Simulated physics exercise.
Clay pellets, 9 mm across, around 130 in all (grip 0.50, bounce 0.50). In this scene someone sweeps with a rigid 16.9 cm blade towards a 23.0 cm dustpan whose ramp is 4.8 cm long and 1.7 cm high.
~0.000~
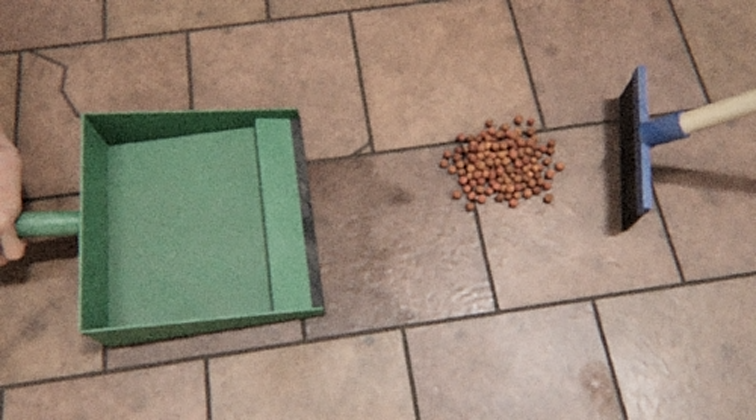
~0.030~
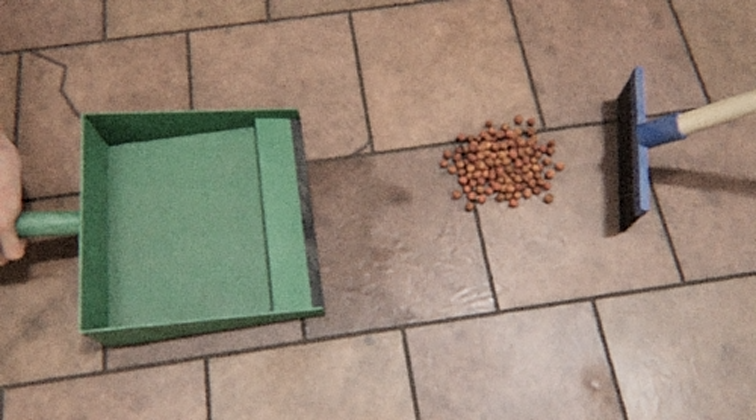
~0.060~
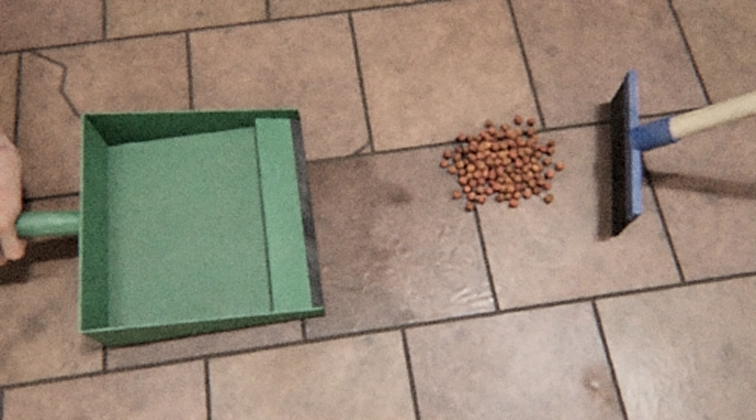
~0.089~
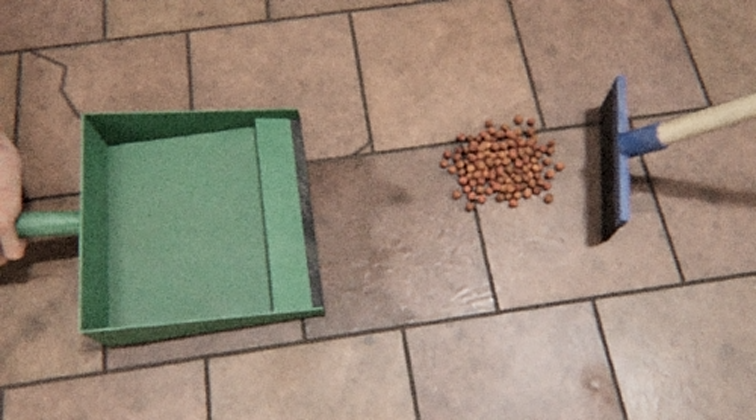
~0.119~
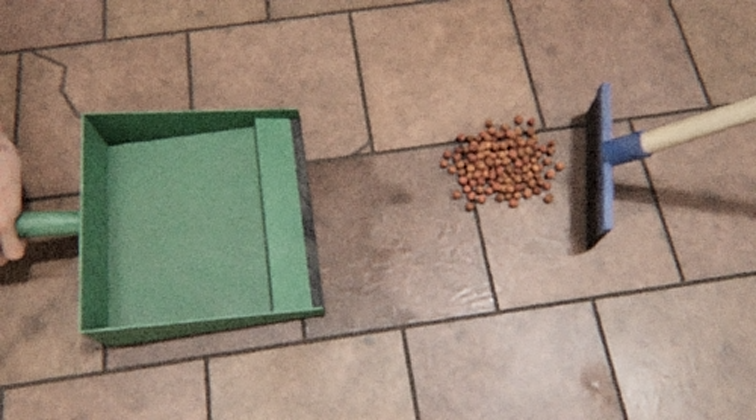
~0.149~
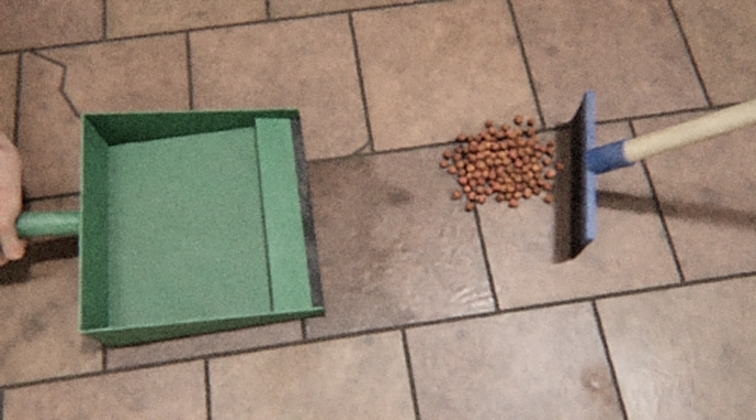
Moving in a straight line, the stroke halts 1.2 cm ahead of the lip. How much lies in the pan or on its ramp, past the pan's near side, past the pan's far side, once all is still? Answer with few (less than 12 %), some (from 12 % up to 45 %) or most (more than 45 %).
Pan - few; near side - few; far side - few.
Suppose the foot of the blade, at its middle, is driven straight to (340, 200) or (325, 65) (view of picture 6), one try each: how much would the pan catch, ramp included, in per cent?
Roughly 10 % and 0 %.
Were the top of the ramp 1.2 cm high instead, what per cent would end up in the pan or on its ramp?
Then around 0 percent, ramp counted.
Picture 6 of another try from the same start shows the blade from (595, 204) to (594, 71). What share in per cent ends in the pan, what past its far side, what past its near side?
Pan 25 % / far 25 % / near 0 %.
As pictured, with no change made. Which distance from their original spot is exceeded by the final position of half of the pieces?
10 cm or thereabouts.
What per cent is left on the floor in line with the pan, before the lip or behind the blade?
Roughly 100 in a hundred.
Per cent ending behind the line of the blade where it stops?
About 60 percent.
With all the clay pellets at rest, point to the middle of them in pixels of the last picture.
Approximately (395, 171) in the last view.
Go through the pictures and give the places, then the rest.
Blade from (643, 209) to (638, 75), moved 0.0 cm, 0 of the pieces shifted so far; middle of the pieces at (507, 160); pan at (192, 228), in the first frame.
Blade from (641, 211) to (636, 76), moved 0.3 cm, 0 of the pieces shifted so far; middle of the pieces at (507, 160), in the second frame.
Blade from (633, 215) to (629, 79), moved 1.2 cm, 0 of the pieces shifted so far; middle of the pieces at (507, 160), in the third frame.
Blade from (621, 221) to (618, 84), moved 2.7 cm, 0 of the pieces shifted so far; middle of the pieces at (507, 160), in the fourth frame.
Blade from (604, 230) to (603, 92), moved 4.7 cm, 0 of the pieces shifted so far; middle of the pieces at (507, 160), in the fifth frame.
Blade from (587, 238) to (587, 99), moved 6.8 cm, 0 of the pieces shifted so far; middle of the pieces at (507, 160); pan at (192, 228). Its pace works out near 0.68 m/s, heading 19 degrees towards the viewer's side, in the sixth frame.
After 0.35 s, middle of the blade 16 cm from the lip; 0 % over the lip, far side 0 %, near side 0 %.
After 0.48 s, middle of the blade 8 cm from the lip; 0 % over the lip, far side 0 %, near side 0 %.
Then, at 0.74 s, middle of the blade 3 cm from the lip; 0 % over the lip, far side 0 %, near side 0 %.
In the end, at 1.0 s, pan 0 %, near side 0 %, far side 0 %, in front of the lip or behind the blade 100 %.
